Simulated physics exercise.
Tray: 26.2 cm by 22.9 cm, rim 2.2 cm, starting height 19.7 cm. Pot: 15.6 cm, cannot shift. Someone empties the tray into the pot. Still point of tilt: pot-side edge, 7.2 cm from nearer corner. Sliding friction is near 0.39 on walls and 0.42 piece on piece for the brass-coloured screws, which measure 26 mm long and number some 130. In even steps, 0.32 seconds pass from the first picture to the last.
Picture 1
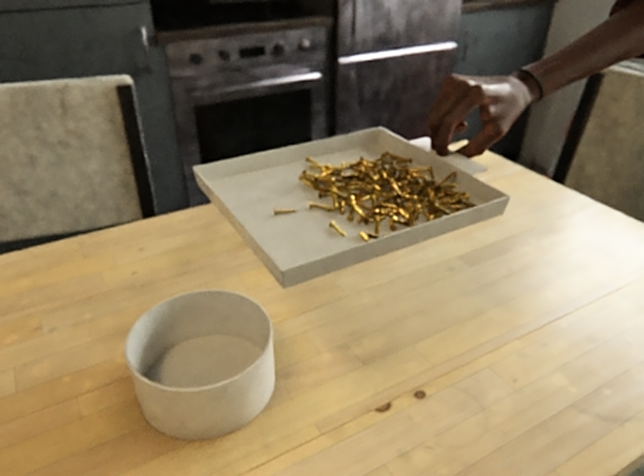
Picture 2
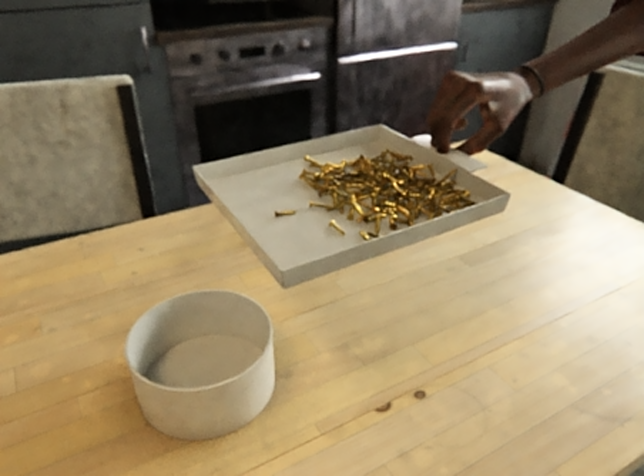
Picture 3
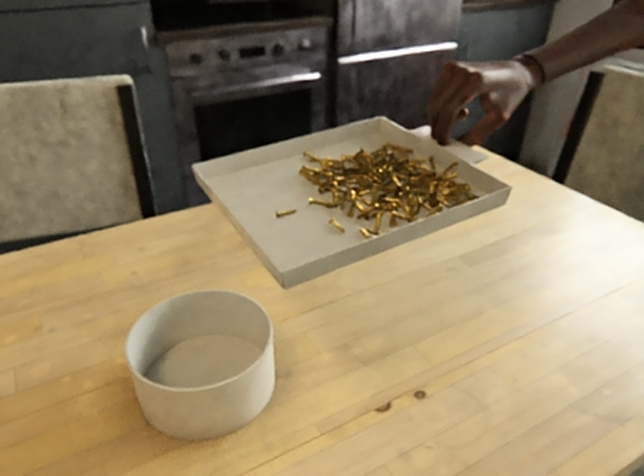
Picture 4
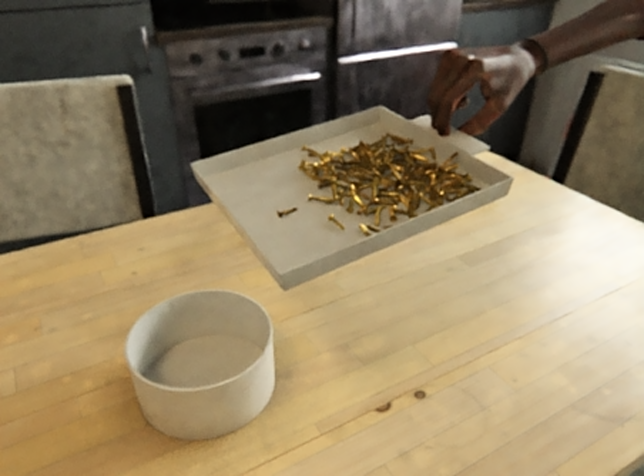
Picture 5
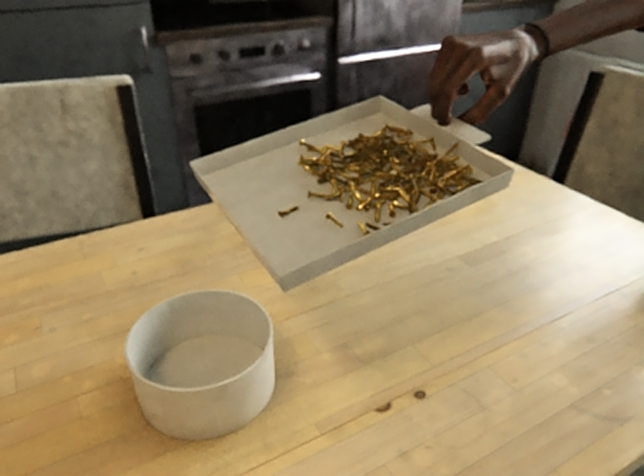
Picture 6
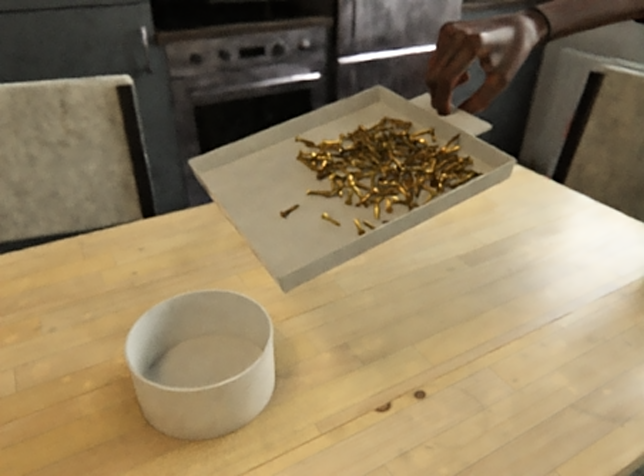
A tray of small brass-coloured pieces tilts gradually as a hand raises its far side.
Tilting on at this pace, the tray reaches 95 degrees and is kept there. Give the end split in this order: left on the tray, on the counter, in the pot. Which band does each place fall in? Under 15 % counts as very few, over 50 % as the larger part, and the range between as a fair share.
Tray: Very few. Counter: The larger part. Pot: A fair share.
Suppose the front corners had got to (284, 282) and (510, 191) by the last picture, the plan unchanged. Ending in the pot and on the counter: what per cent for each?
Pot 0 % / counter 100 %.
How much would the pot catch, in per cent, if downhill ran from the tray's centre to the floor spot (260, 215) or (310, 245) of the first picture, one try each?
Roughly 80 per cent on the first try and 0 per cent on the second.
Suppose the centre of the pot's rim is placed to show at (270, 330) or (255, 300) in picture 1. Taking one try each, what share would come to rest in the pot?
First try about 30 per cent, second try about 0 per cent.
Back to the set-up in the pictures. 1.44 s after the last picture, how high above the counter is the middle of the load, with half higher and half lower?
Roughly 22 centimetres, give or take.
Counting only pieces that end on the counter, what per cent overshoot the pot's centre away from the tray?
Share: Around 50 %.
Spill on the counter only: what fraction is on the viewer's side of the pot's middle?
About 100 percent of the spill.
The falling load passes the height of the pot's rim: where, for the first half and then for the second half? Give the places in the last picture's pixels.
I'd mark about (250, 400) for the first half and about (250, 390) for the second.
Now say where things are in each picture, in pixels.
In the first frame, tray tilt 0 degrees, front corners at (283, 267) and (507, 196); middle of the pieces at (389, 190); pot at (200, 334).
In the second frame, tray tilt 1 degrees, front corners at (283, 268) and (507, 193); middle of the pieces at (389, 188).
In the third frame, tray tilt 3 degrees, front corners at (282, 269) and (509, 186); middle of the pieces at (390, 183).
In the fourth frame, tray tilt 6 degrees, front corners at (282, 271) and (510, 177), lowest corner left front; middle of the pieces at (390, 176).
In the fifth frame, tray tilt 9 degrees, front corners at (281, 273) and (511, 168), lowest corner left front; middle of the pieces at (390, 169).
In the sixth frame, tray tilt 12 degrees, front corners at (280, 275) and (512, 159), lowest corner left front; middle of the pieces at (389, 162); pot at (200, 334).
Then, 0.87 s after the last picture, tilt 50 degrees; the tray holds 100 %, the pot 0 %.
Then, 1.44 s after the last picture, tilt 76 degrees; the tray holds 100 %, the pot 0 %.
Then, 2.08 s after the last picture, tilt 95 degrees; the tray holds 5 %, the pot 25 %.
In the end, tray 0 %, counter 70 %, pot 30 %.
